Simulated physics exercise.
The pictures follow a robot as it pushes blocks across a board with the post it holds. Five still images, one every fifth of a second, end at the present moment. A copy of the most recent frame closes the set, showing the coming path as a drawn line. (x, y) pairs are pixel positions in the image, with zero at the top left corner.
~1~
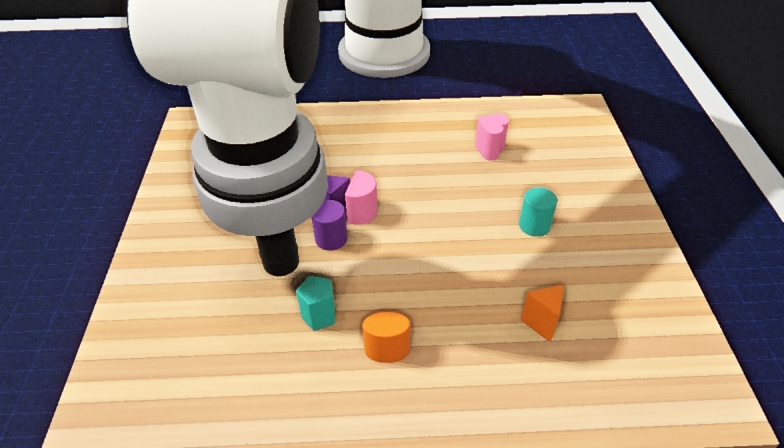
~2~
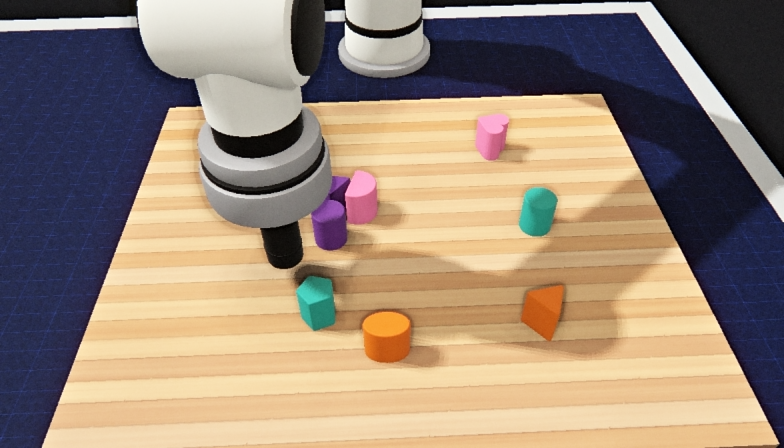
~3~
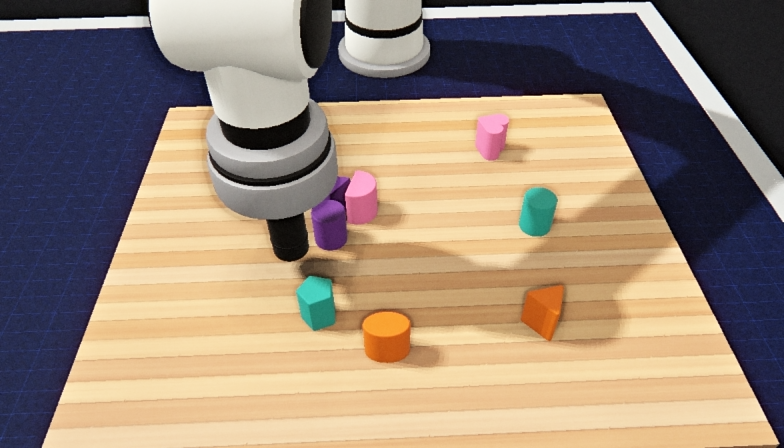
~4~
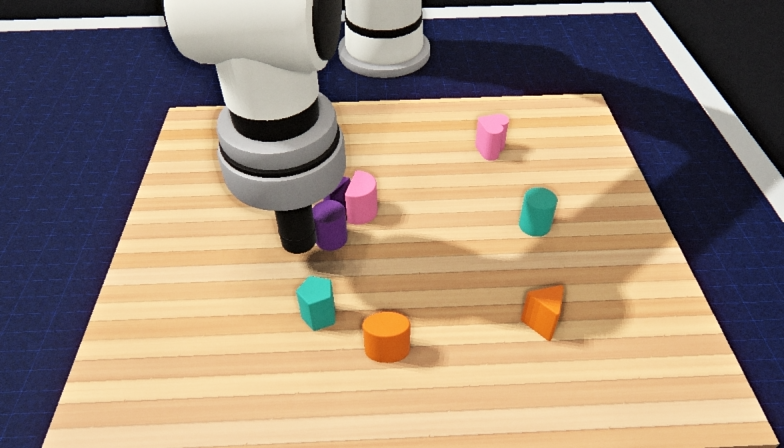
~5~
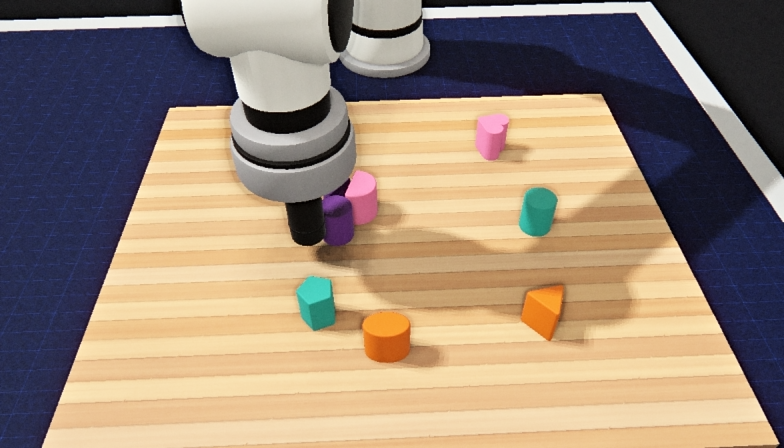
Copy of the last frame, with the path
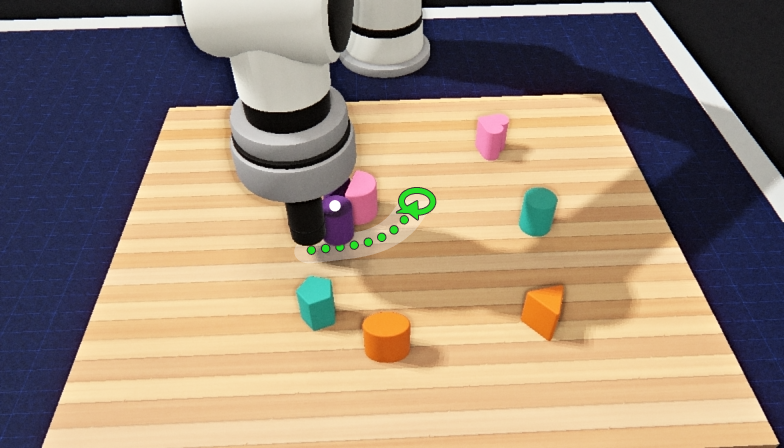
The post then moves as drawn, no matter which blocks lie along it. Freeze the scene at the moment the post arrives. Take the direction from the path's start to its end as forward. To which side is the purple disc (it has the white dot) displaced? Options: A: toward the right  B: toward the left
I'll go with B - toward the left.
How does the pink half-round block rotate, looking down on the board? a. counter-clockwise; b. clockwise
Option b.
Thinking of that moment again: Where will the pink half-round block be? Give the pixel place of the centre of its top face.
Located at (360, 159).
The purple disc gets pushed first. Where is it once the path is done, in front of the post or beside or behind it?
The block gets away.
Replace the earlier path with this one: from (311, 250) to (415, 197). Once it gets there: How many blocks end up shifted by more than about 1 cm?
I foresee two blocks being moved.
The line goes from (311, 250) through (357, 245) and (396, 228) to (417, 201); the dot is on the purple disc.
The first path, step by step. One third of the way, post (357, 229); purple disc (362, 193); pink half-round block (370, 170), turned 20° clockwise.
Two thirds of the way, post (396, 212); purple disc (376, 182); pink half-round block (365, 163), turned 50° clockwise.
At the end, post (418, 186); purple triangular block unmoved; purple disc (382, 173); pink half-round block (360, 159), turned 65° clockwise.
